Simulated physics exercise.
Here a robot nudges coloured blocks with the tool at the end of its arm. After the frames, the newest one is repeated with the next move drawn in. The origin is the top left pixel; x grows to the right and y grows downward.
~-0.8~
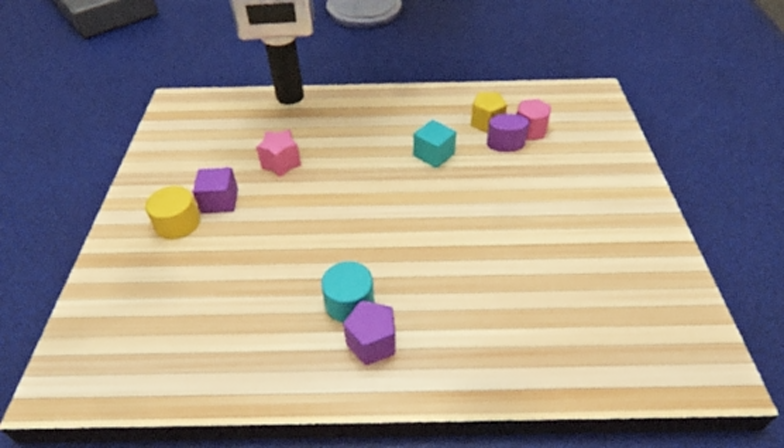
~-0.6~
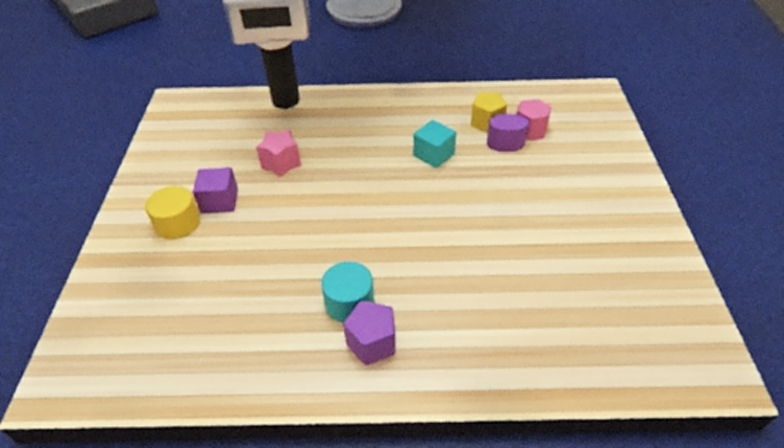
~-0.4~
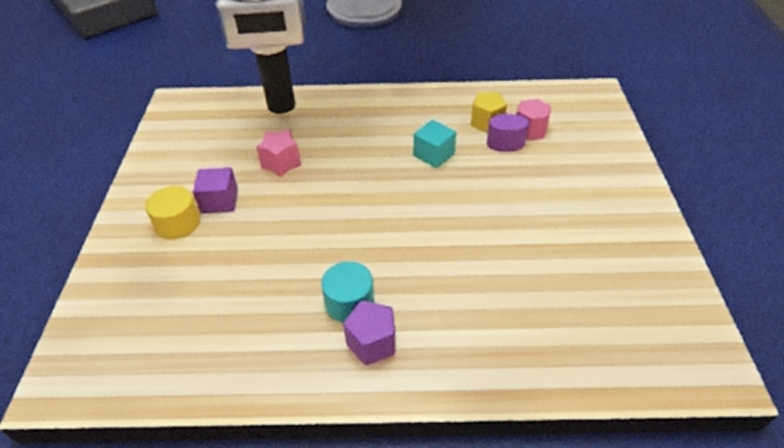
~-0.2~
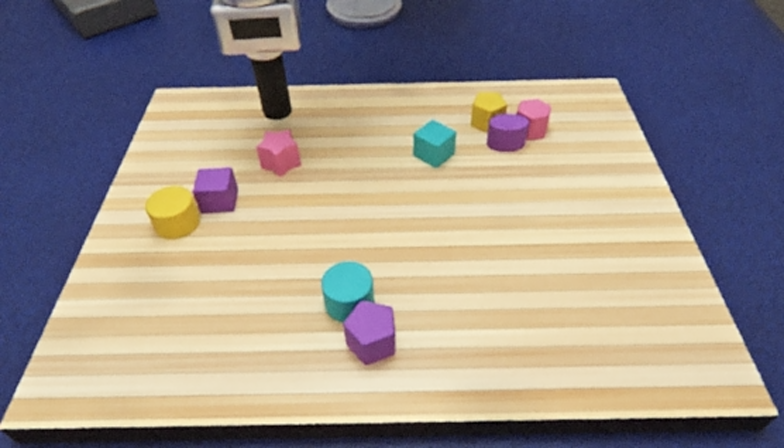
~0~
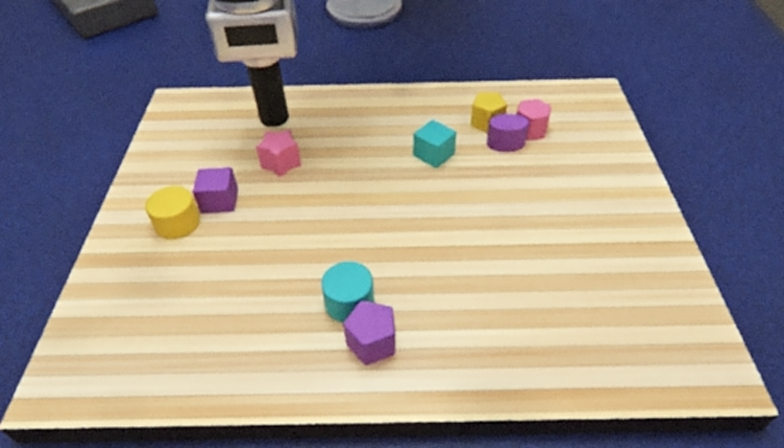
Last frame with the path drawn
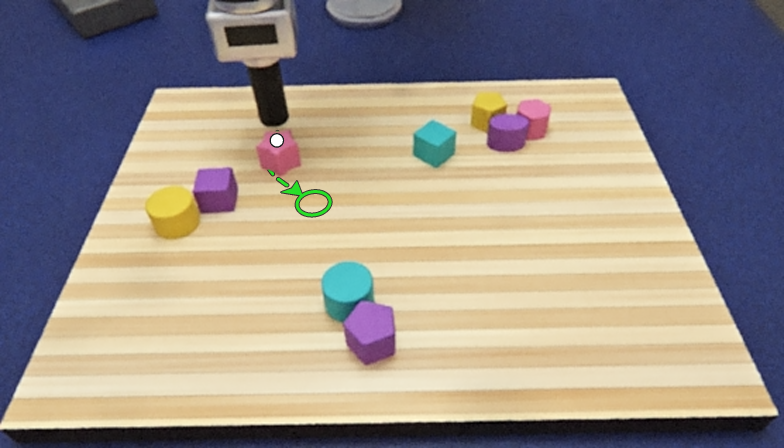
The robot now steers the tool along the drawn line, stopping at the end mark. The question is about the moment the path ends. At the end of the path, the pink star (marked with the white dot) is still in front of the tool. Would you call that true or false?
The statement is correct.
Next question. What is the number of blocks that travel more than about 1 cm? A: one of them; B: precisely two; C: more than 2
A (one of them)
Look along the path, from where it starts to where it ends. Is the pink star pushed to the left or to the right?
It is pushed towards the left-hand side.
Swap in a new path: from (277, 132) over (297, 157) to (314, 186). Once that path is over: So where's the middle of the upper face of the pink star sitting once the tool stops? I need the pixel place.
Just about (276, 168).
The line goes from (277, 132) by way of (266, 158) and (283, 183) to (314, 203); the dot is on the pink star.
What follows on the original path. One third of the way, tool (263, 146); pink star (281, 150), turned 40° anticlockwise.
Two thirds of the way, tool (281, 170); pink star (307, 170), turned 60° anticlockwise.
At the end, tool (311, 190); purple square unmoved; pink star (340, 189), turned 60° anticlockwise.
